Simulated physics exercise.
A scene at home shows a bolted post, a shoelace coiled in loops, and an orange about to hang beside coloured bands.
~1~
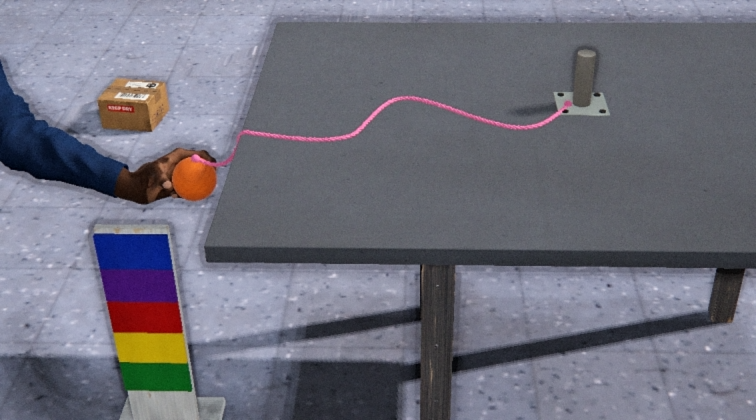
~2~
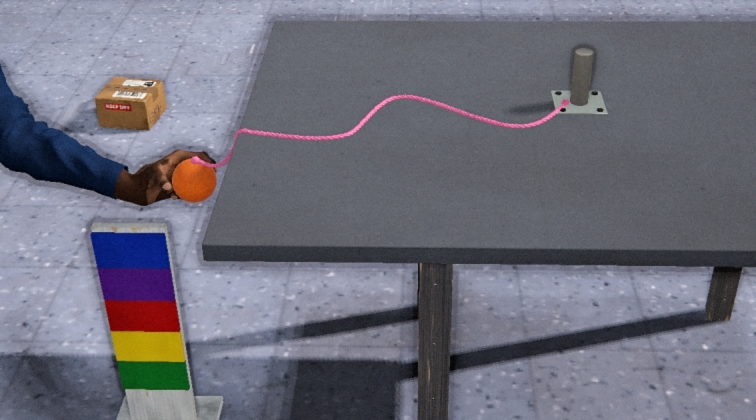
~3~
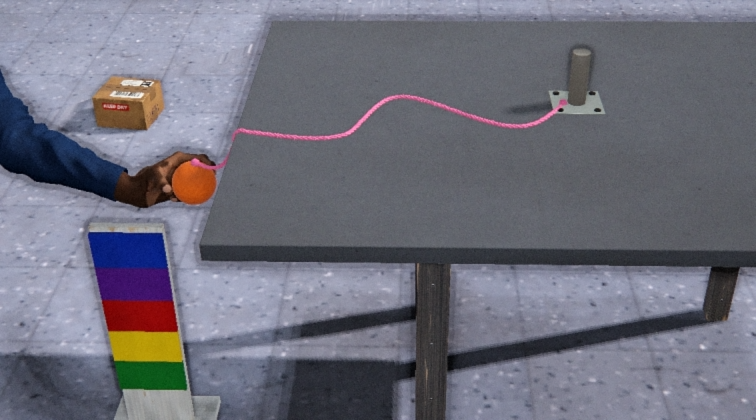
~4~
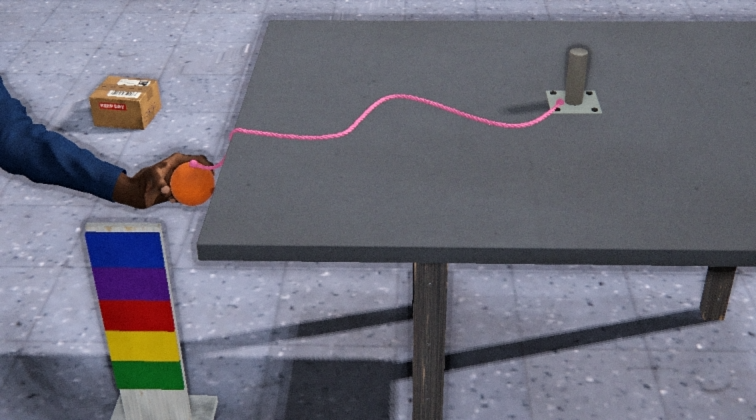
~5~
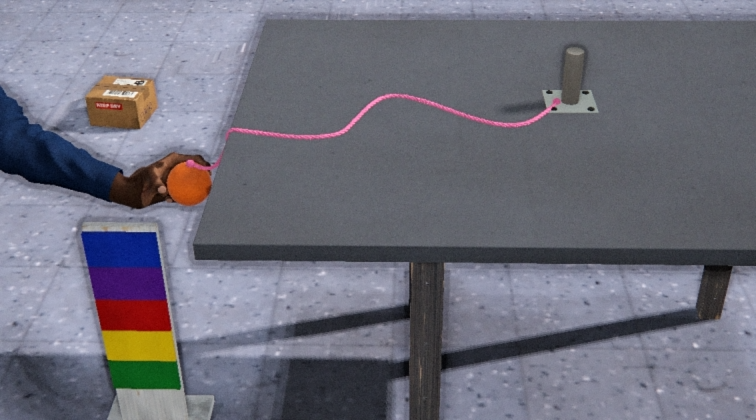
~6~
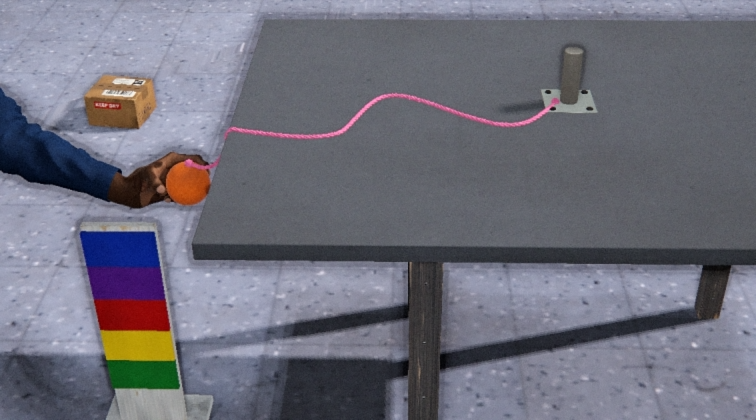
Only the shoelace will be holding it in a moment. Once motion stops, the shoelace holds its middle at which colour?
At purple.
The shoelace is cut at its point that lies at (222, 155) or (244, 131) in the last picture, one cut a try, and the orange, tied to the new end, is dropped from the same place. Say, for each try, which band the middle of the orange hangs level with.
Lab note - try 1: Blue; try 2: Above them all.
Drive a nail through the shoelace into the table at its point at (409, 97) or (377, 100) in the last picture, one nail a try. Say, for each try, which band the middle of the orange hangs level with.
Results, in sequence: Blue / blue.
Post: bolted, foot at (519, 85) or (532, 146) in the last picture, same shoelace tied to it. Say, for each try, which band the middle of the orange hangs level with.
First try: Red; second try: Red.
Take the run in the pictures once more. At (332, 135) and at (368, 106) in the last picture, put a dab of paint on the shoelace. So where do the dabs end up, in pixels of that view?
(243, 119) and (314, 114), roughly.
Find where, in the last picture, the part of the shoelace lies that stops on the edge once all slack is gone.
(317, 137), approximately.
Early on, orange near (204, 283); level with purple.
Midway, orange near (277, 261); level with purple.
Near the end, orange near (230, 277); level with purple.
Finally, orange near (242, 277); level with purple. Its centre hangs level with the purple band.
